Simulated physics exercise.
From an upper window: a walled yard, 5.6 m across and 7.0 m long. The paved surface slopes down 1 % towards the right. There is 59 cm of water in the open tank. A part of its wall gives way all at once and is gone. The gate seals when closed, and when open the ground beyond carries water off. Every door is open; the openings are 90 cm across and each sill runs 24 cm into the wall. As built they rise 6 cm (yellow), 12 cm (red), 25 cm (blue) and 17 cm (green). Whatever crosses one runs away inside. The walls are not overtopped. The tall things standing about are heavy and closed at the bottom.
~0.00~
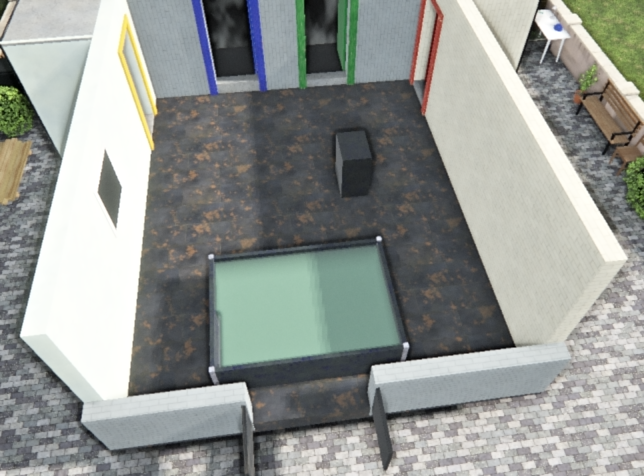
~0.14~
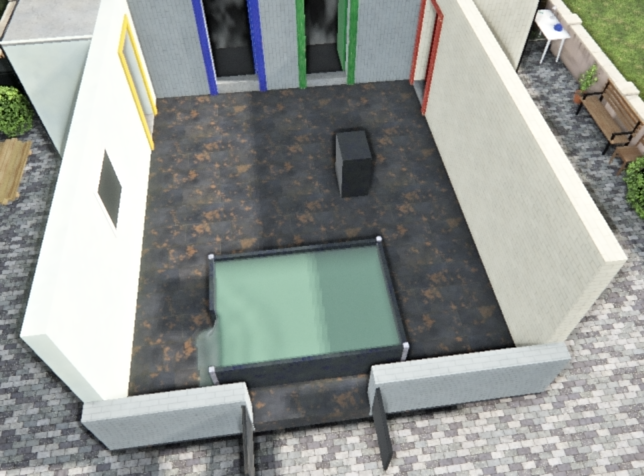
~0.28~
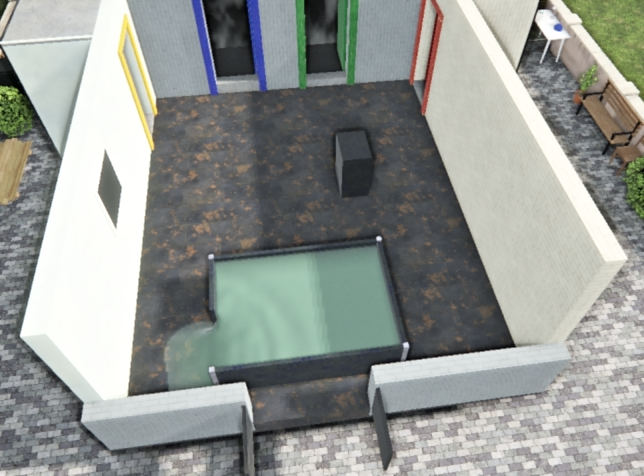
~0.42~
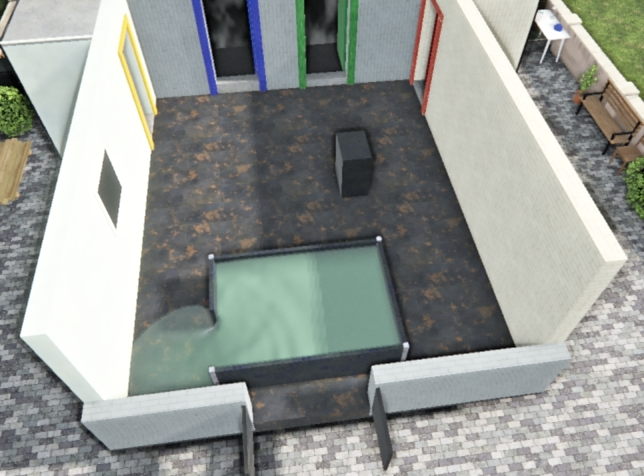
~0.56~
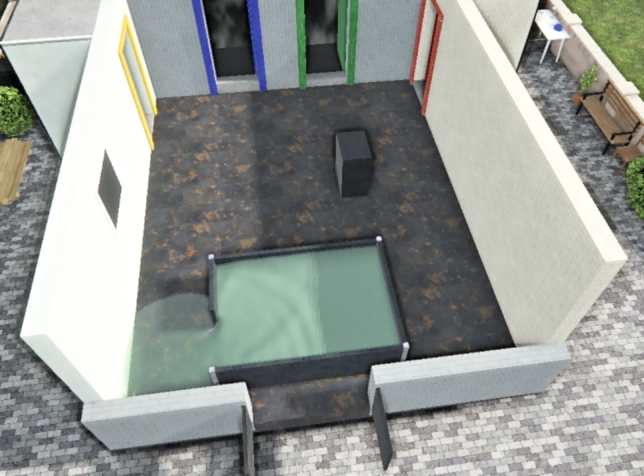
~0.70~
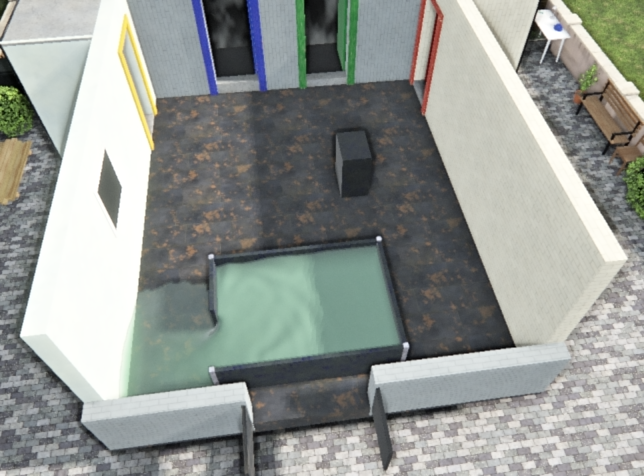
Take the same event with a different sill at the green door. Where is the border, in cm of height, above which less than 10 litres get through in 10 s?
Close to 6.5 cm is just enough.
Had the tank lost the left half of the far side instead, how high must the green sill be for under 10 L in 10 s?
About 13.0 cm.
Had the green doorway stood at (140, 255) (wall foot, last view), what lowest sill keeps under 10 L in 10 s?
Roughly 6.5 cm.
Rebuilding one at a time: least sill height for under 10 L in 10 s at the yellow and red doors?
About 5.5 cm at yellow and 13.5 cm at red.
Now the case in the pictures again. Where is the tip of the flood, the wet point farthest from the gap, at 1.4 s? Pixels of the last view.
Around (144, 226).
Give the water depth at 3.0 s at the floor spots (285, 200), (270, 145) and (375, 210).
About 2, 0 and 0 cm.
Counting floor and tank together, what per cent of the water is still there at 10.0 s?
Roughly 92 in a hundred.
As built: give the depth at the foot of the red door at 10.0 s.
Roughly 14.0 cm deep.
After 1.4 s water covers 10 % of the floor, deepest (44 cm) near (126, 422); it has not reached the green door.
After 3.0 s water covers 35 % of the floor, deepest (36 cm) near (167, 403); it has not reached the green door.
After 10.0 s water covers 85 % of the floor, deepest (15 cm) near (414, 88); 6 cm at the green door, 0 litres in over its 17 cm sill.
At the green door as built, the water arrived by 4.4 s and peaked near 10 cm at 5.2 s.
With a sill of 5 cm, 21 litres would have come in within the 10 s; with 8 cm, 3 litres. So under 10 litres takes about 6.5 cm.
